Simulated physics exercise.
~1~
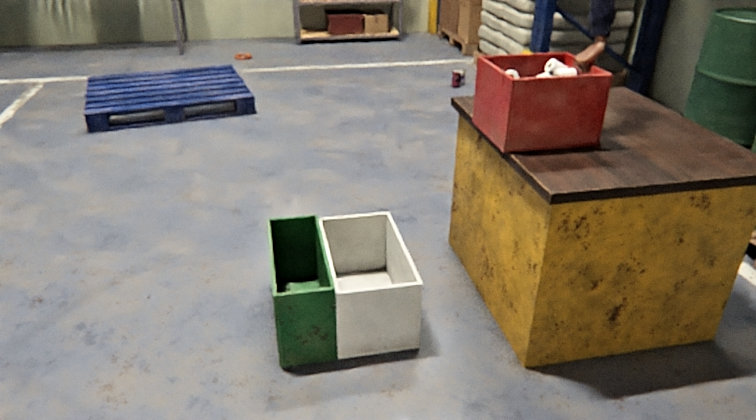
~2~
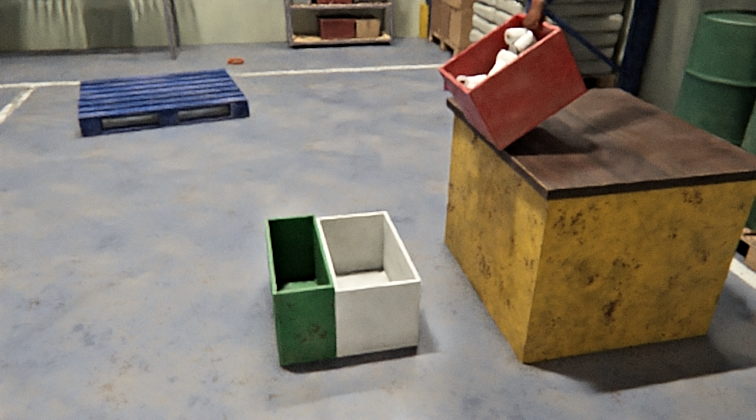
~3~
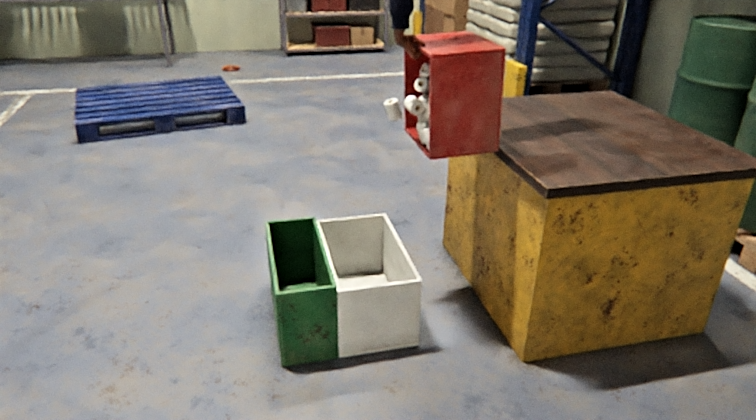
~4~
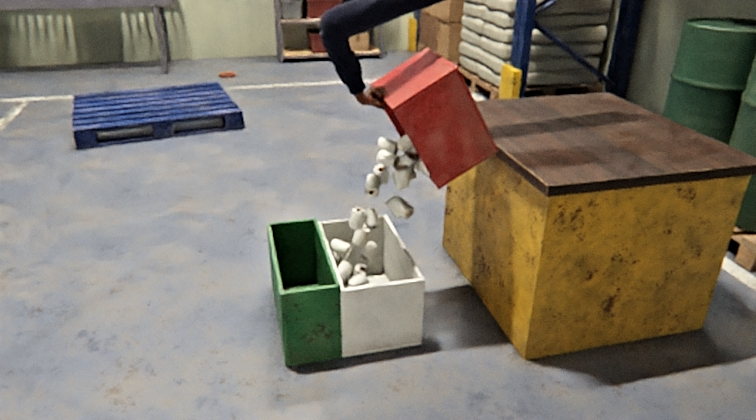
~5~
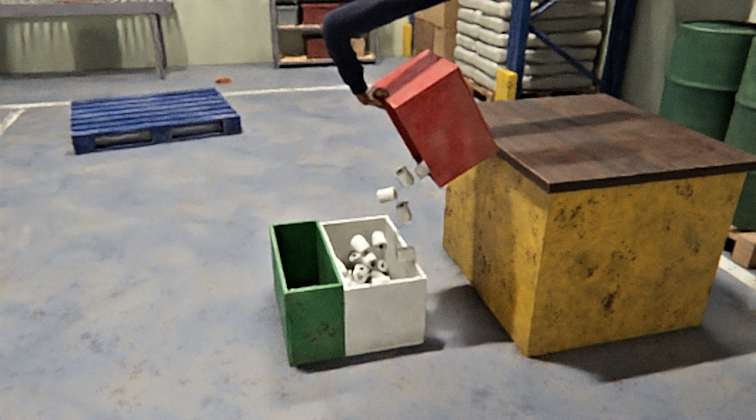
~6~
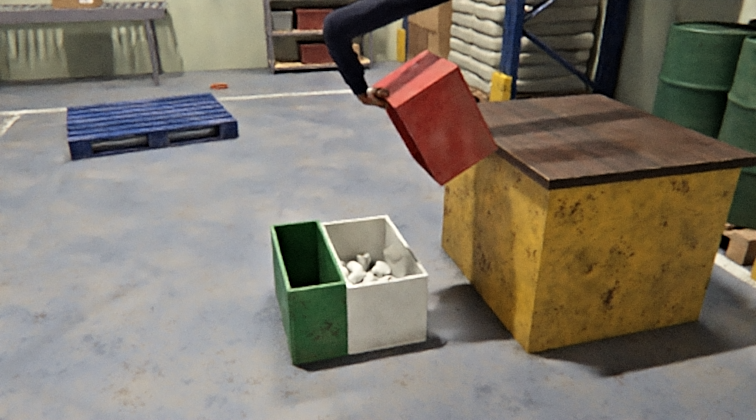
At first, a red crate holding small white rolls sits on a dark-topped yellow bench, with a white bin and a green tote side by side on the floor below. A hand behind the crate tilts it toward the left and swings it out past the bench's edge. As it tips onto its side, the first rolls begin to slip out. An arm in a dark sleeve then holds the crate steeply tipped while the rolls tumble in a loose stream into the white bin. The last few drop, leaving a jumbled heap there, while the green tote stays empty.
